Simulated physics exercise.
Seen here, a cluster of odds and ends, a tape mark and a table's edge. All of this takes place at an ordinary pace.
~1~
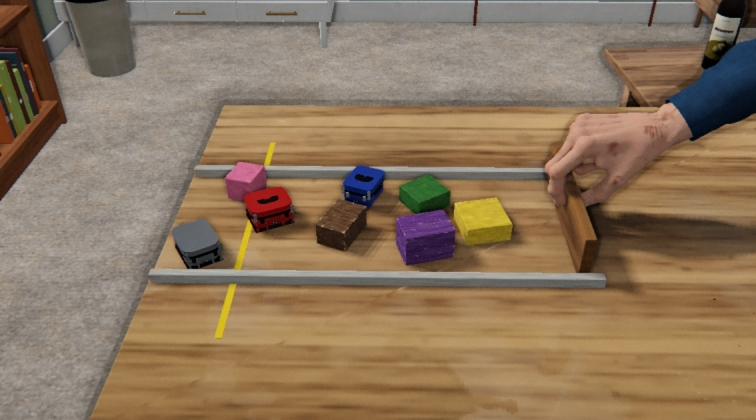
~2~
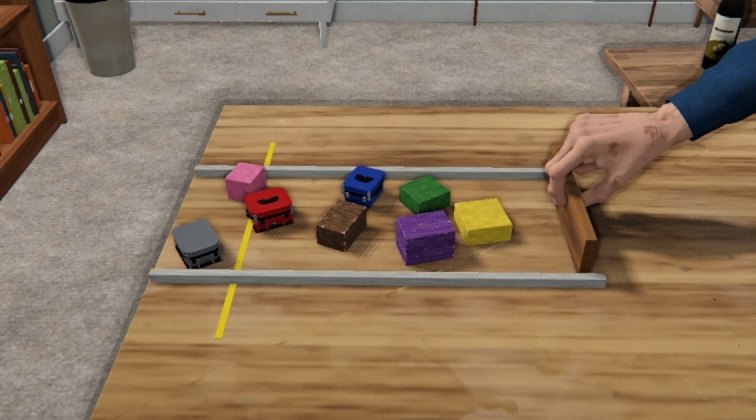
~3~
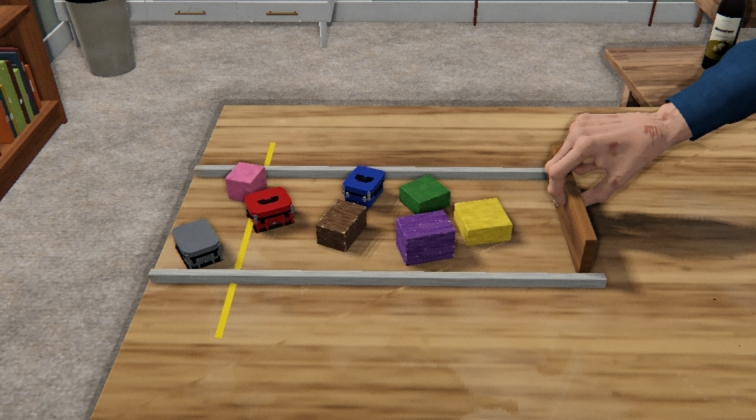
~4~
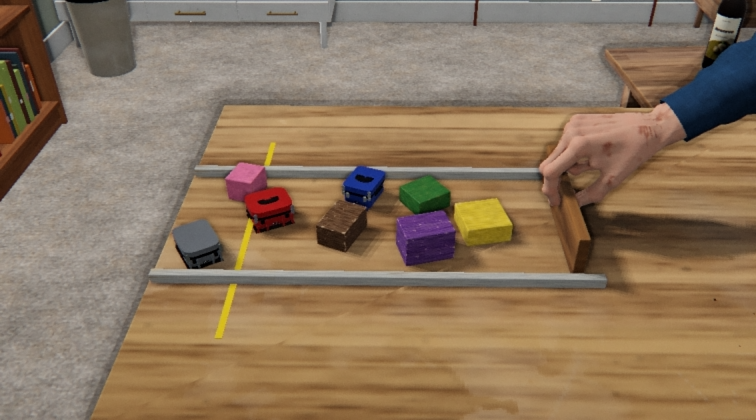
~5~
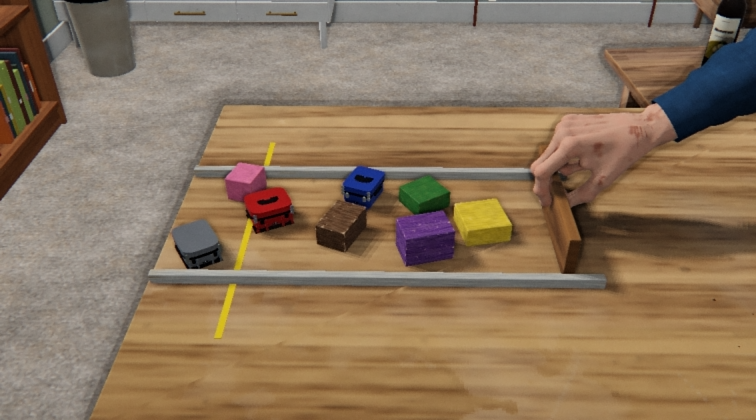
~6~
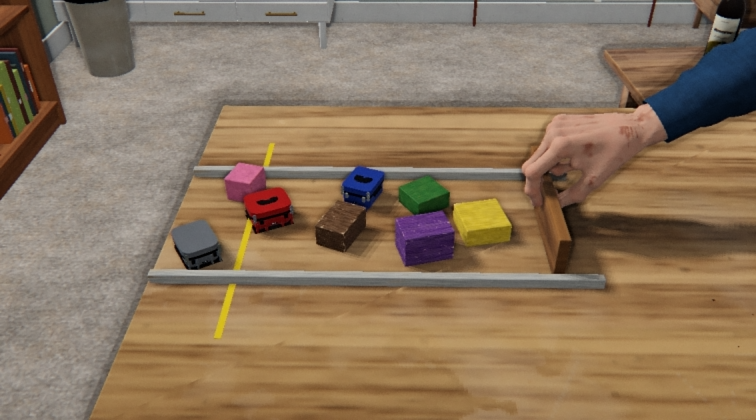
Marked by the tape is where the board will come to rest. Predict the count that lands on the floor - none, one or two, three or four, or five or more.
Looks like more than two but under five go over the edge.
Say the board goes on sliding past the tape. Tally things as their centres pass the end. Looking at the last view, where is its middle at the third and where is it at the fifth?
First roughly (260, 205), later roughly (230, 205).
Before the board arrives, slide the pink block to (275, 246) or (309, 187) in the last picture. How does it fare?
In turn it does not fall; drops off.
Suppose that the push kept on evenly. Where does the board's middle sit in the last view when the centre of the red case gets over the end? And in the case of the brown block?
The middle is at (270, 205) when it's the red case, and at (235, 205) when it's the brown block.
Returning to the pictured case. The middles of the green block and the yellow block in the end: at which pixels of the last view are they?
(239, 188) and (227, 217), roughly.
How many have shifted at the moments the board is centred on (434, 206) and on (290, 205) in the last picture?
Counts: 3 and 8.
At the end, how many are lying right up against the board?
Contact count: 3.
A little later, none off yet; grey case at rest near (196, 246); pink block at rest near (246, 183); red case at rest near (268, 210).
Next, none off yet; grey case moving near (191, 247); pink block shifted about its own width near (221, 183); red case shifted about its own width near (205, 205).
When it is over, the number that fall off is three or four; down, red case, pink block and grey case.
